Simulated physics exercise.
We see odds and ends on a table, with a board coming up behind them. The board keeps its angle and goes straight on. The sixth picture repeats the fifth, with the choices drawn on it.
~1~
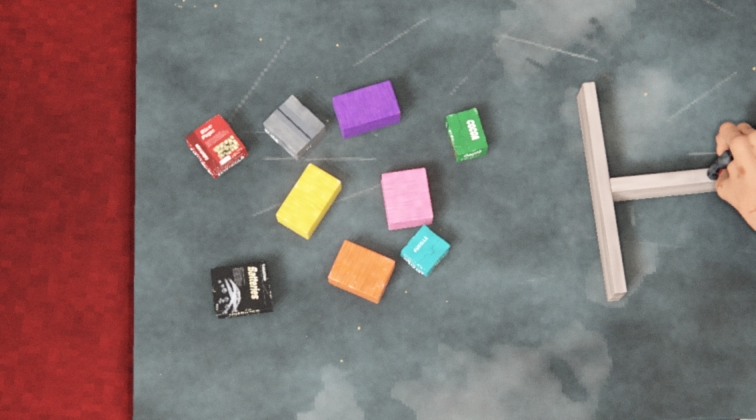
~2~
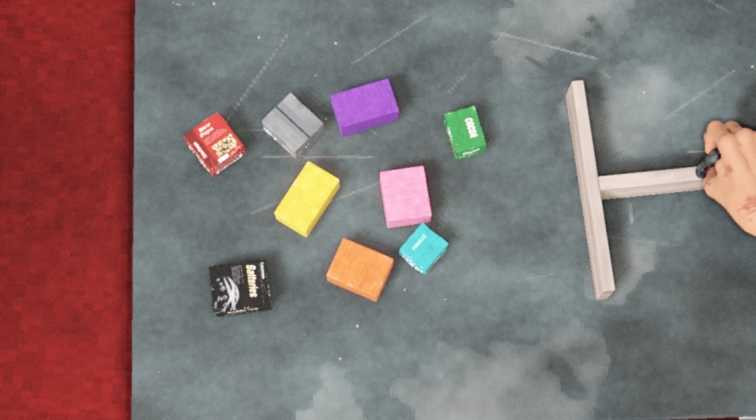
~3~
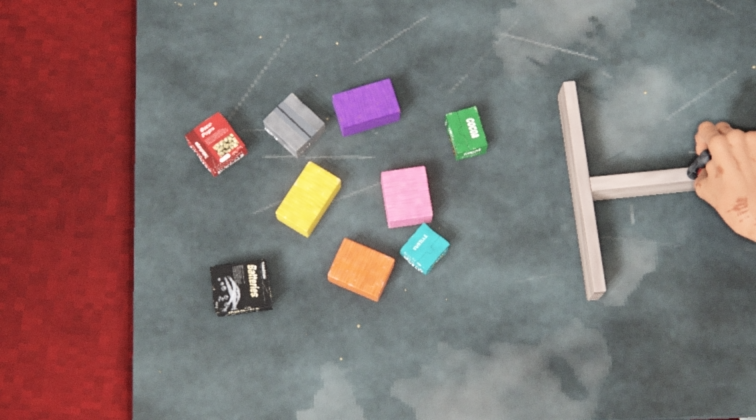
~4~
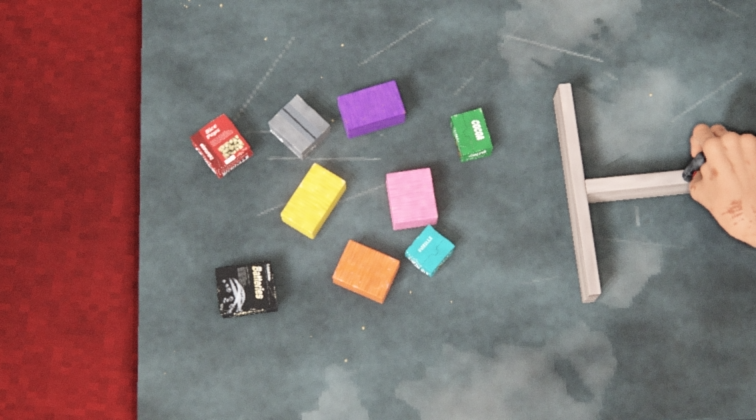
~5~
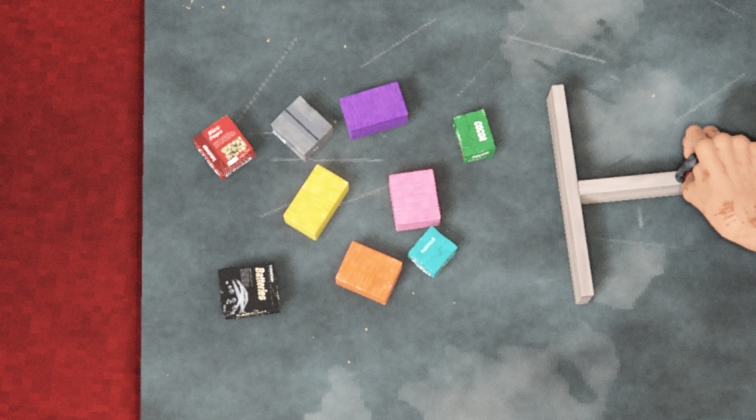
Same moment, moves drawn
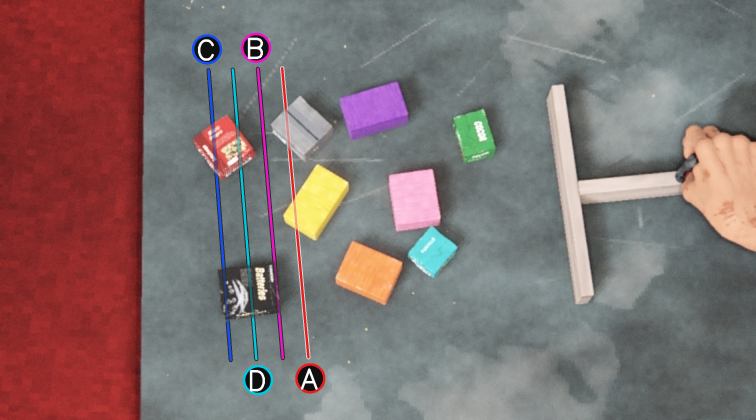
A wooden T-shaped board, held by a hand at the right, slid slowly a short way left toward a scattering of colourful blocks and small boxes, which stayed where they were on the table.
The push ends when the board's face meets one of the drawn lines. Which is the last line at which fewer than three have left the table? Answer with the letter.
At C, and not beyond.
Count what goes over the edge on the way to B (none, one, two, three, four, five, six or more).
By then, none.
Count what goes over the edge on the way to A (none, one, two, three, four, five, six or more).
In all, none.
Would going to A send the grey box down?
No.
On the marked copy, A at (295, 208); B at (270, 209); C at (219, 211); D at (244, 210).
With C. Early on, board (445, 192); purple block (363, 110); turquoise packet (418, 254).
Further on, board (319, 196); red packet (169, 165); grey box (191, 118).
At the end, board (220, 199); grey box over the edge; black box (140, 296); one fallen.
As for the rest, A is within the limit but short; B is within the limit but short; D is within the limit but short.
